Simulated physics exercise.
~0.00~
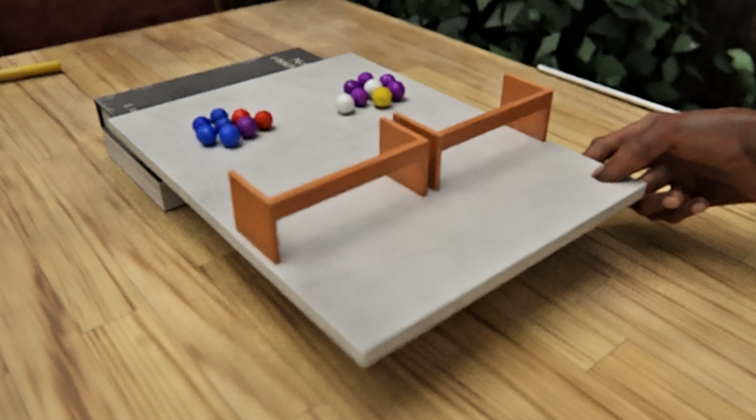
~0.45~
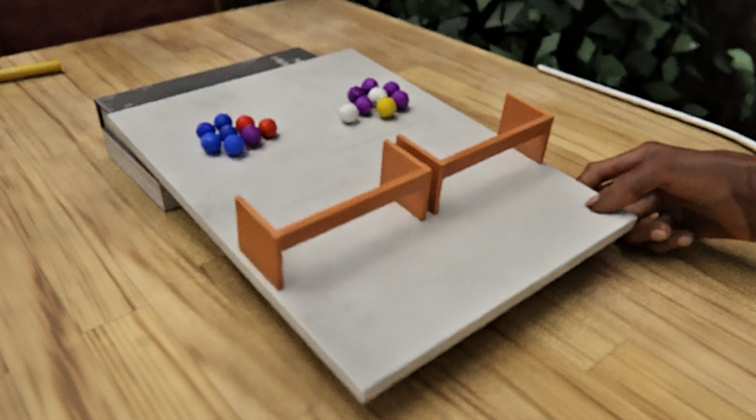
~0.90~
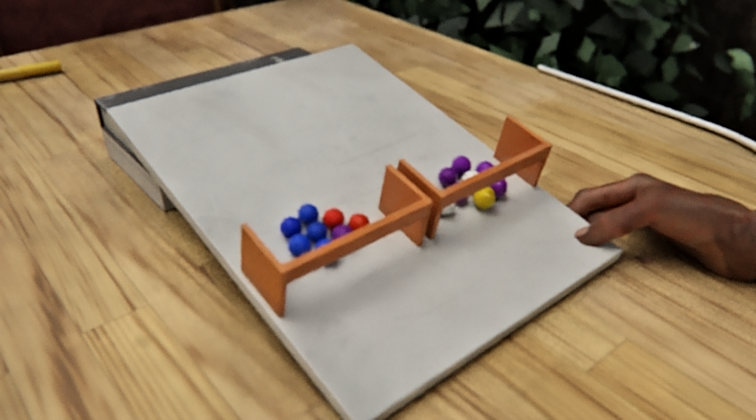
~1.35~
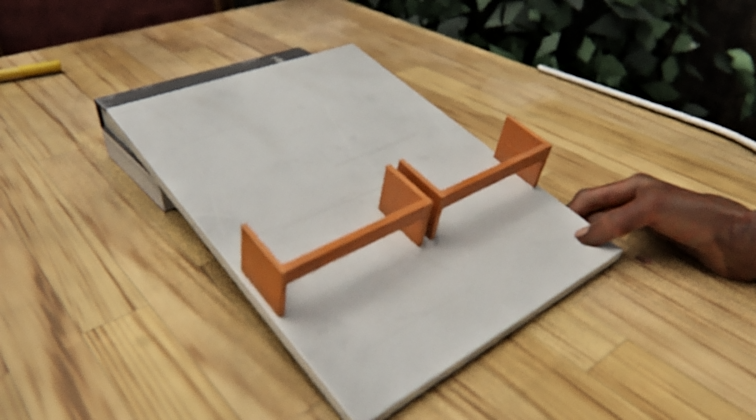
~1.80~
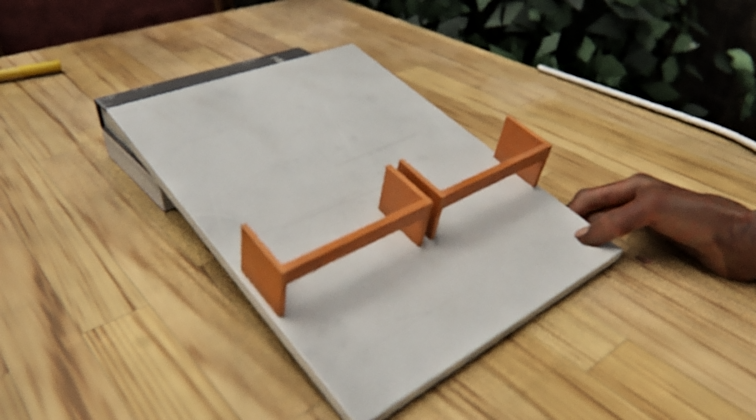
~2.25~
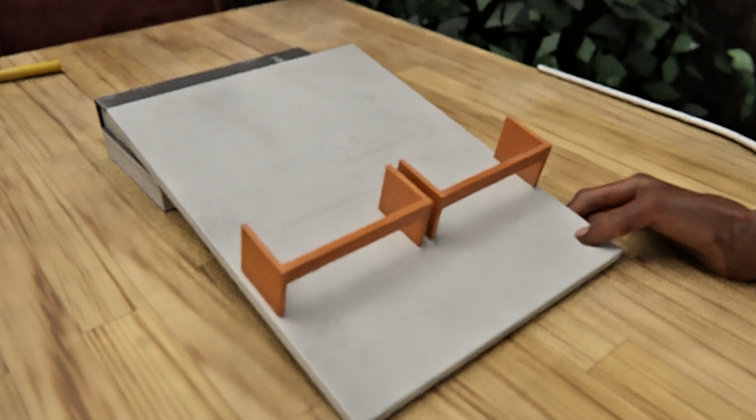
In the video, a hand lowers the near end of a pale board propped on books, and two clusters of colourful balls roll down toward two raised orange barriers, pass beneath them and go out of view, leaving the sloping board empty while the hand stays beside it.
